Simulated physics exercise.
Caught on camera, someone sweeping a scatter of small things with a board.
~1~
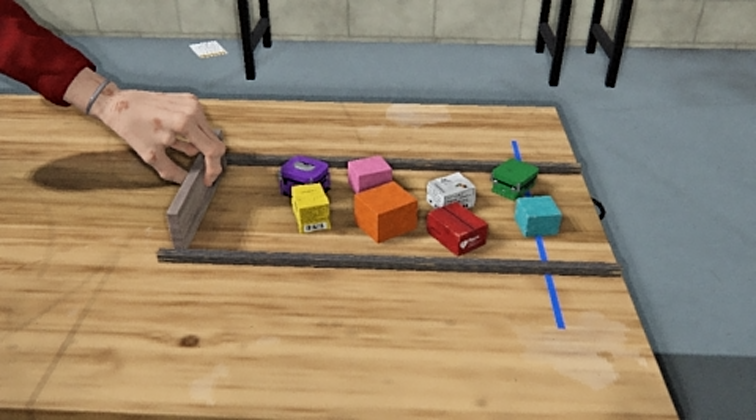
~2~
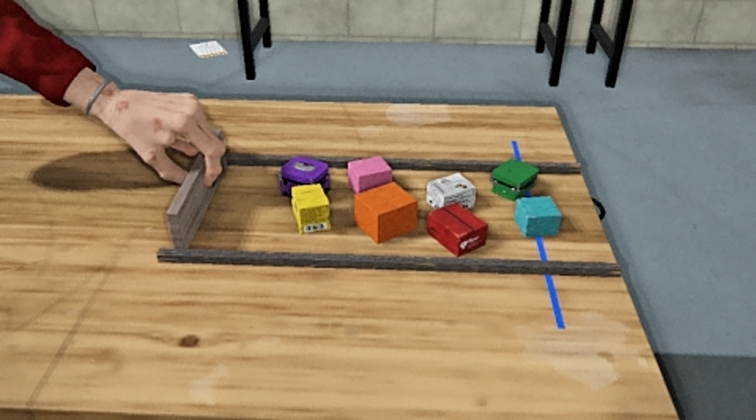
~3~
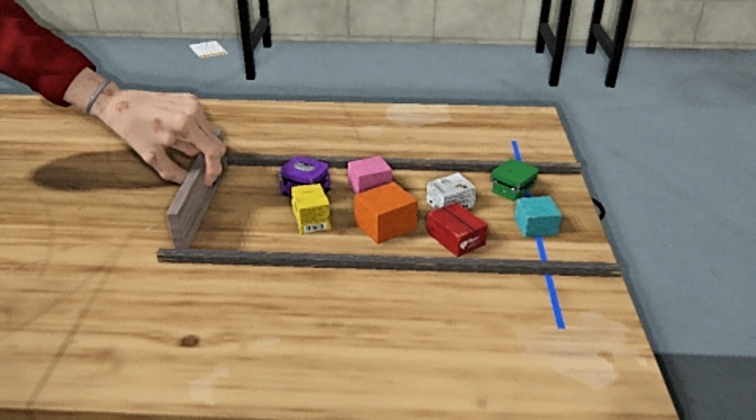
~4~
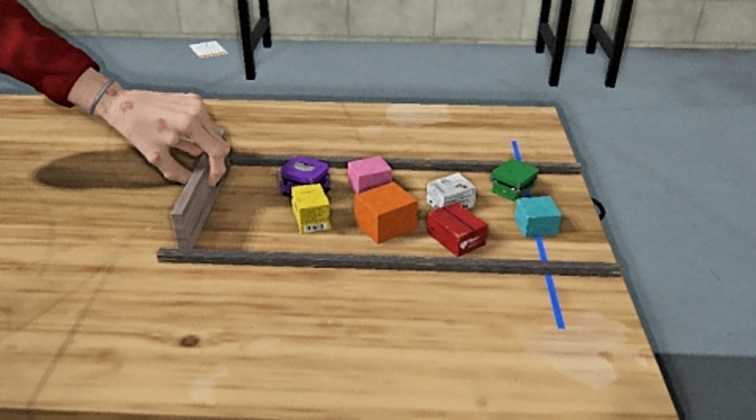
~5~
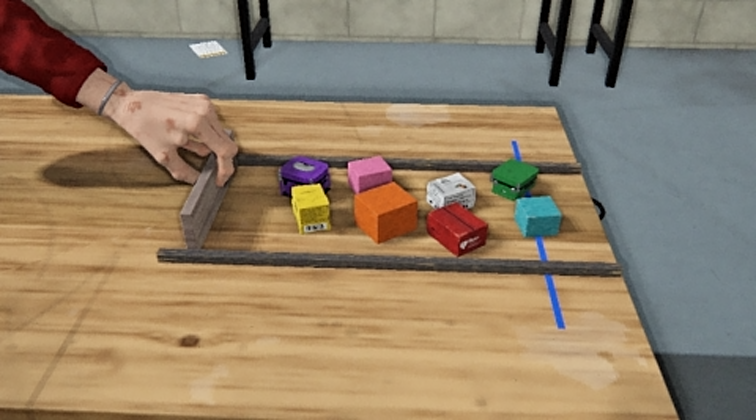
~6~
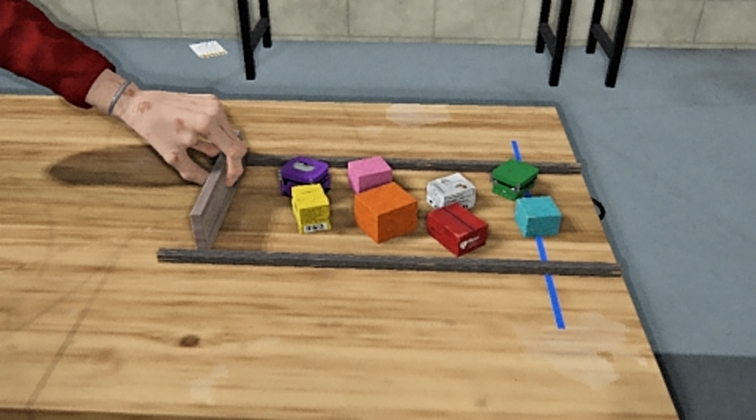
On a pale wooden tabletop in a room with grey flooring, seen from above at an angle, two dark rails run left to right. Between them sit purple, yellow, pink, orange, white, red, green and turquoise items, the last two by a blue line at the right. A red-sleeved hand at left slides an upright board slightly rightward, while the items and camera stay still.
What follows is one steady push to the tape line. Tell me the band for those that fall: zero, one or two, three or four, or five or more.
The number that fall off is three or four.
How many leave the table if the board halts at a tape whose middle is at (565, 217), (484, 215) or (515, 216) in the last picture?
In that order 6, 0 and 4.
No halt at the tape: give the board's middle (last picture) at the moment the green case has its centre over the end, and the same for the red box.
Its middle is around (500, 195) and around (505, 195).
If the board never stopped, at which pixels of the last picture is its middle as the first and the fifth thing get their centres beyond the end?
At (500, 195) for the first, at (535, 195) for the fifth.
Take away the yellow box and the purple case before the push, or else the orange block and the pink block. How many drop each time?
First 1, then 0.
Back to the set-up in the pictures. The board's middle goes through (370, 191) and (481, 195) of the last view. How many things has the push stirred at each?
The counts are 6 and 8.
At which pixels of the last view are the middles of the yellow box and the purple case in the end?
The yellow box stops around (553, 216); the purple case around (549, 182).
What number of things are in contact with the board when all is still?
2 of them.
Soon after, none off yet; turquoise block at rest near (537, 217); green case at rest near (514, 181); red box moving near (467, 234).
At rest, the number that fall off is three or four; fallen, white box, red box, green case and turquoise block.
